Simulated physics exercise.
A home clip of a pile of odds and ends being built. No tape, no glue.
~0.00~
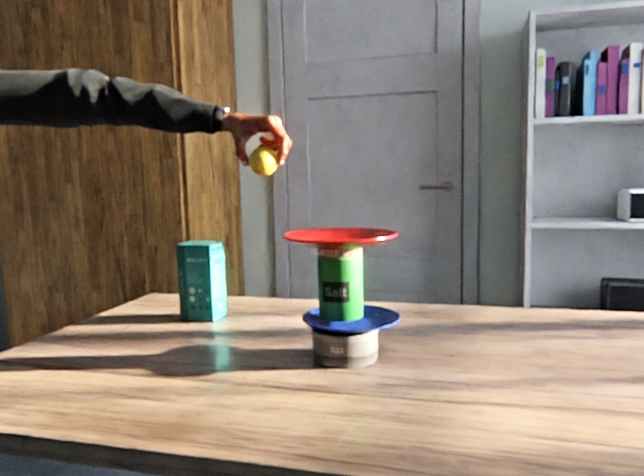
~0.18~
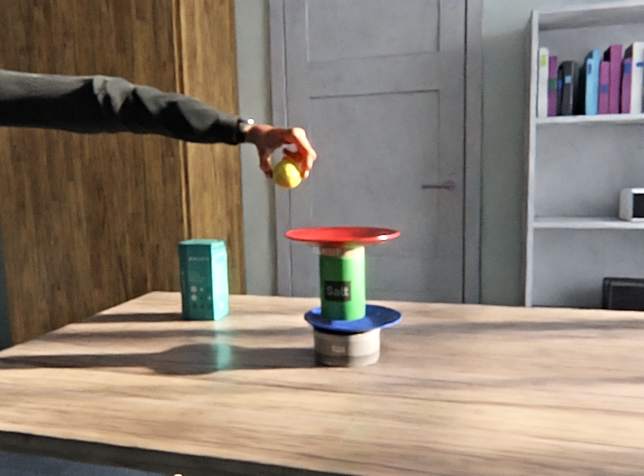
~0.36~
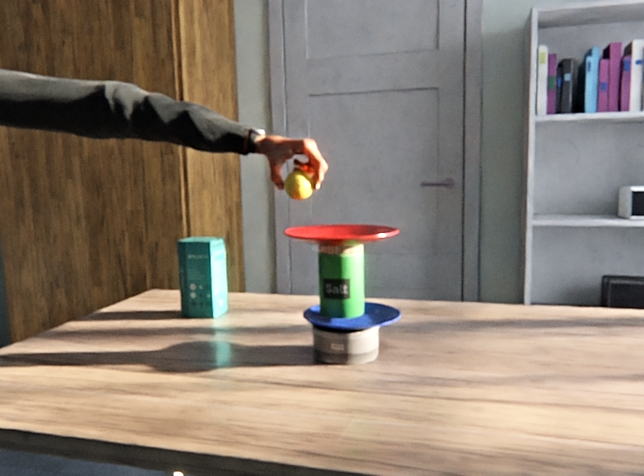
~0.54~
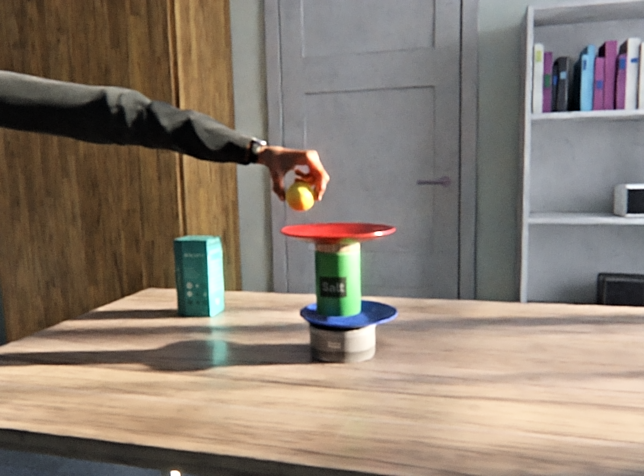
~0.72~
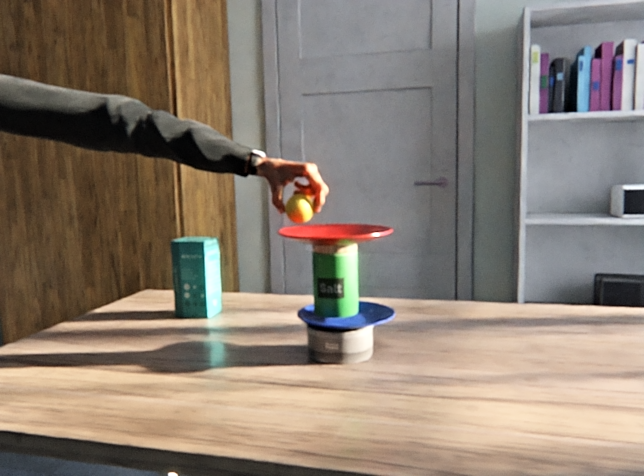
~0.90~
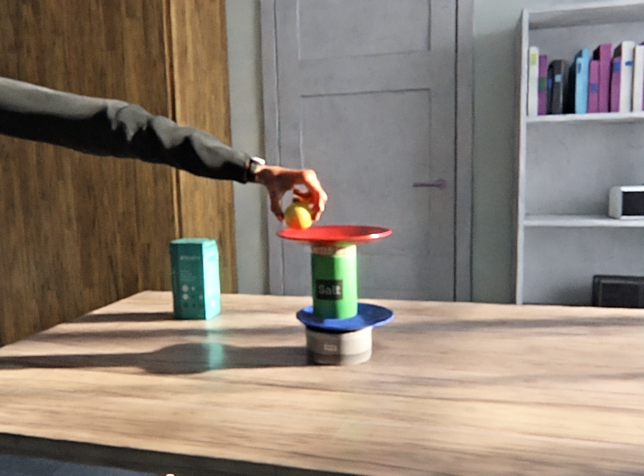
Yellow lemon held in a hand moving right and down onto the red plate topping a stack on a wooden table.
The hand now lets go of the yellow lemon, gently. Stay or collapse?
The pile keeps its balance.
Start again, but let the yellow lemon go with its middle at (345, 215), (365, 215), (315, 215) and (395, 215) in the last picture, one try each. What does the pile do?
First, it stays up; second, it stays up; third, it holds; fourth, it comes apart.
After 1.40 s, no change.
After 2.40 s, yellow lemon resting near (297, 217).
In the end (4.0 s), all 6 unmoved. At the end, from the last picture's camera, yellow lemon near (295, 217). The pile stays up.
